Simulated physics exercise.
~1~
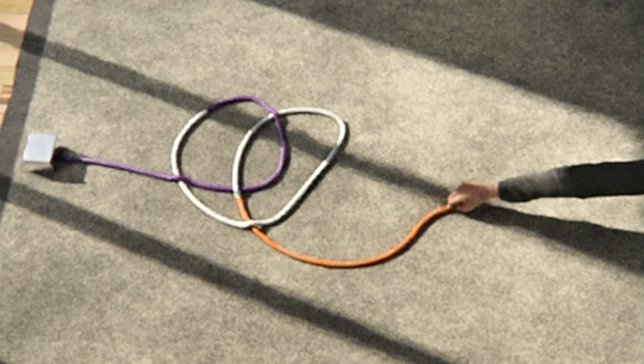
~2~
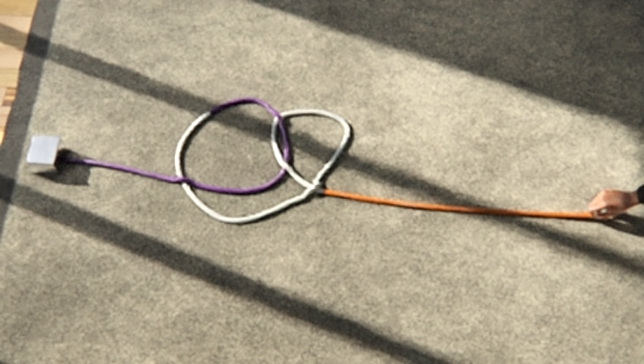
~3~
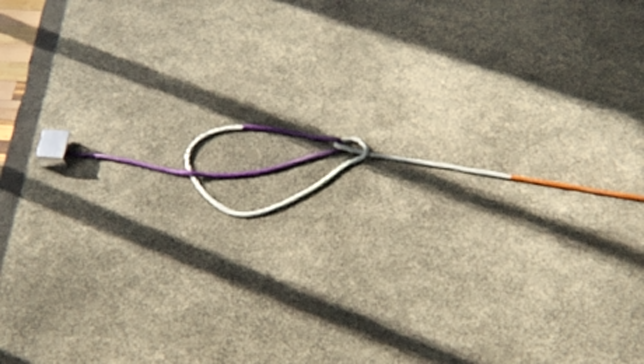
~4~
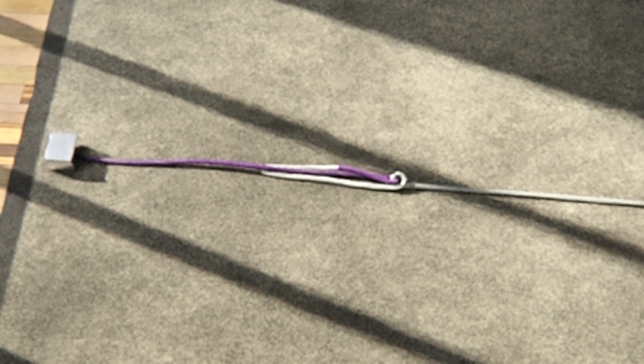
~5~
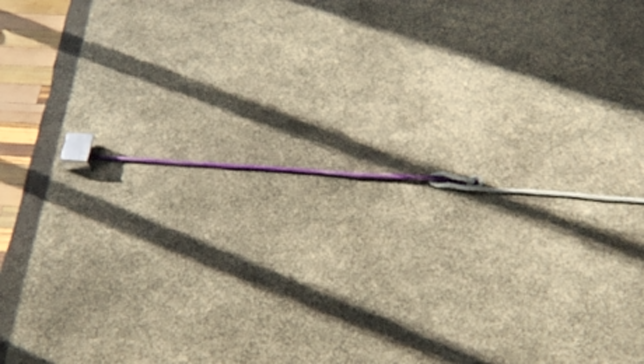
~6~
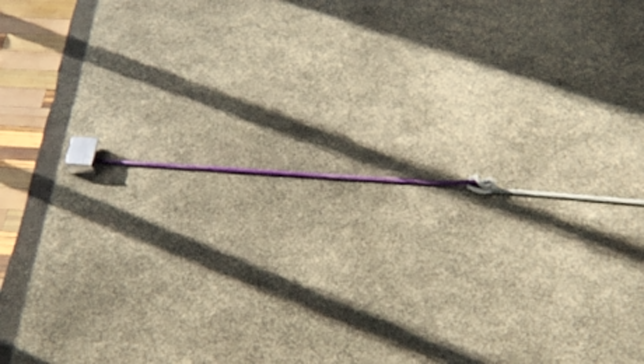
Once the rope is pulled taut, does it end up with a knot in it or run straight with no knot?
It ends up with a knot. The loops close down into a small tight lump where the purple part meets the white part.
